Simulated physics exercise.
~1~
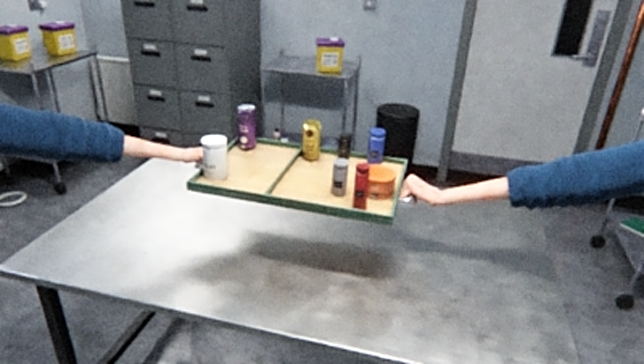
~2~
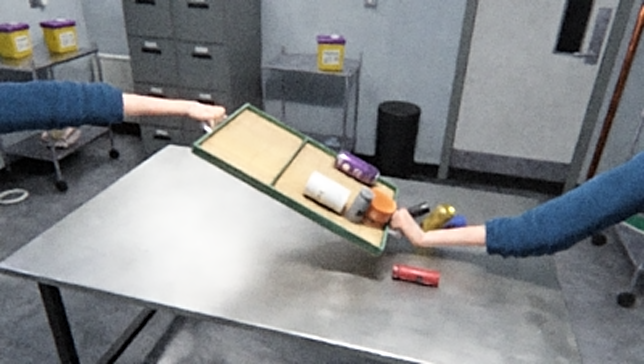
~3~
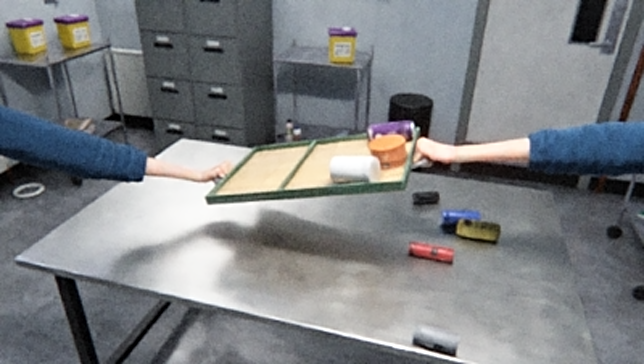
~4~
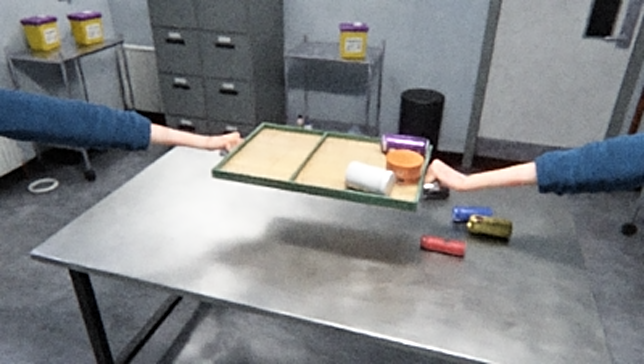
Two hands tip a tray right, spilling several containers onto the table, then level it.
